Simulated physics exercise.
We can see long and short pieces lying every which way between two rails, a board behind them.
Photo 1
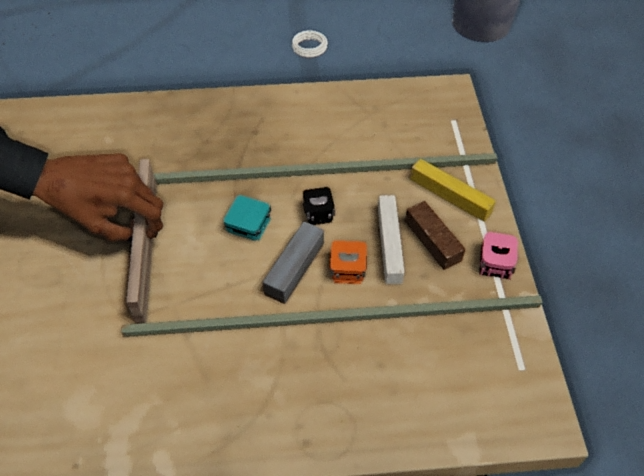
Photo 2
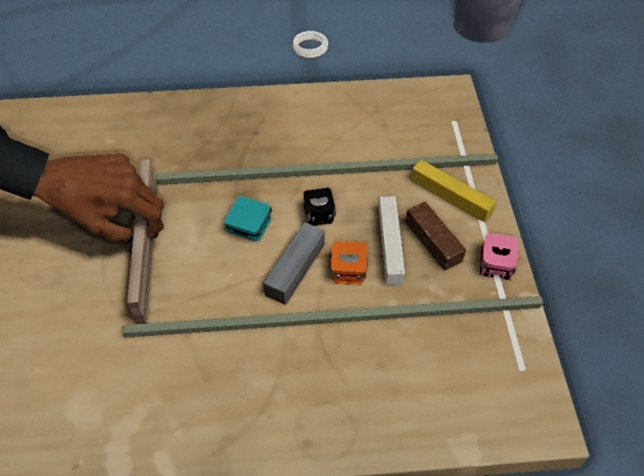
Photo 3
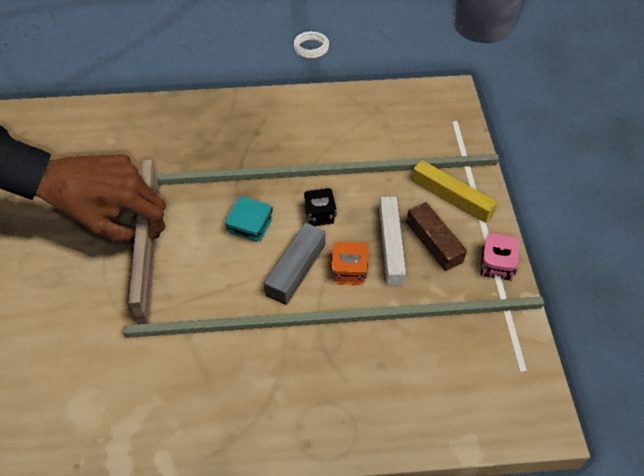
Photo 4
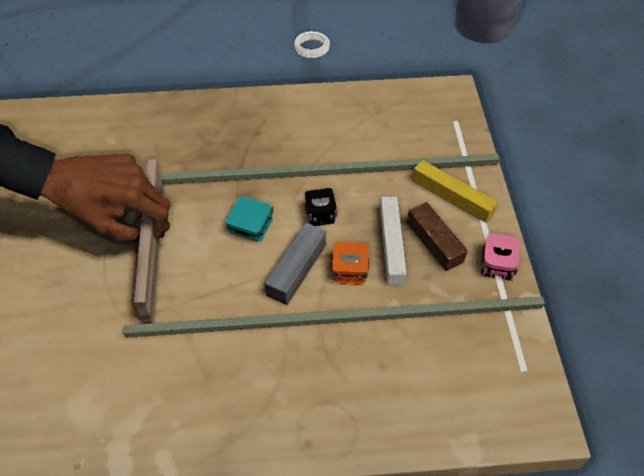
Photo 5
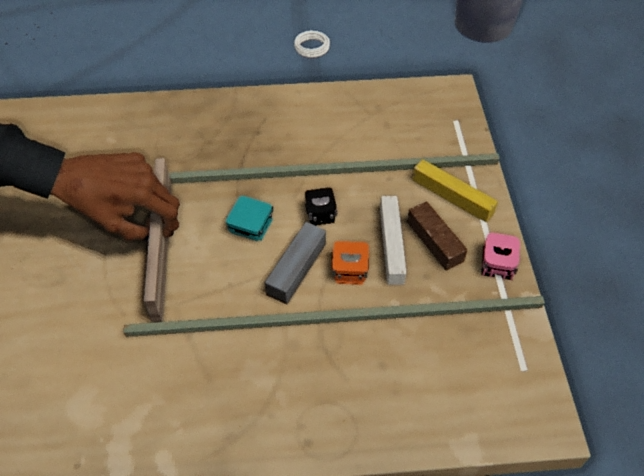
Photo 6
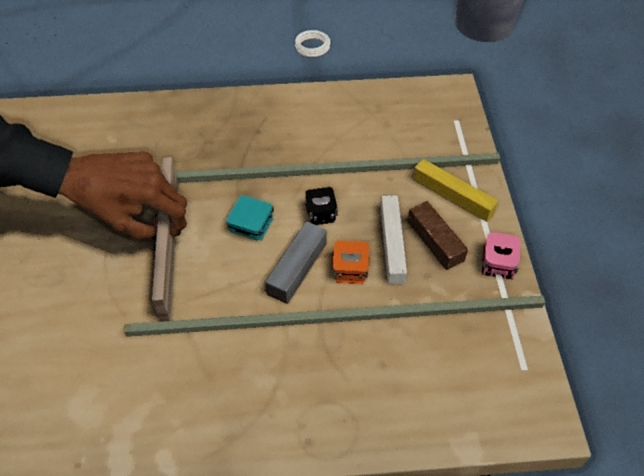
A hand held a wooden board upright at the left and slid it slightly to the right between two green rails, while the scattered colorful blocks and small cases ahead of it stayed still.
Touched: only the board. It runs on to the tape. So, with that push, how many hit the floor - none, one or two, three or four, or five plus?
Falls: More than four.
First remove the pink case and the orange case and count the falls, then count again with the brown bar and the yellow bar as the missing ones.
Counts - first: 4; second: 4.
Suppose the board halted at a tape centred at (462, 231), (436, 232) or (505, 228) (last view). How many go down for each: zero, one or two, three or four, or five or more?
Falls: Three or four; either one or two; five or over.
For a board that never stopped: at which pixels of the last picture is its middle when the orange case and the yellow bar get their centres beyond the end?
For the orange case, about (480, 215); for the yellow bar, about (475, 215).
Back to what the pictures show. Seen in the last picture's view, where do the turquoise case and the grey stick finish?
Final pixels, roughly: (497, 199) for the first, (506, 246) for the other.
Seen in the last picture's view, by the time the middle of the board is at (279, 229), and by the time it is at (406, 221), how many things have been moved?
Note: First position 3; second position 8.
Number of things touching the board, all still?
That would be 2 of them.
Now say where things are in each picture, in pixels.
In the first frame, pink case (498, 256); yellow bar (452, 190); brown bar (434, 235); board (143, 238); tape (483, 229).
In the second frame, yellow bar (452, 190); orange case (349, 264).
In the third frame, brown bar (436, 236); white bar (392, 240).
In the fourth frame, pink case (500, 257); board (150, 238).
In the fifth frame, yellow bar (454, 190); black case (321, 208).
In the sixth frame, pink case (501, 256); yellow bar (454, 190); brown bar (437, 235); board (166, 236); tape (486, 229).
Early on, none off yet; pink case at rest near (501, 256); yellow bar at rest near (454, 190); brown bar at rest near (437, 235).
A while later, none off yet; pink case at rest near (504, 256); yellow bar at rest near (456, 189); brown bar travelled a little near (472, 235).
Finally, the number that fall off is five or more; lost, black case, orange case, white bar, brown bar, yellow bar and pink case.
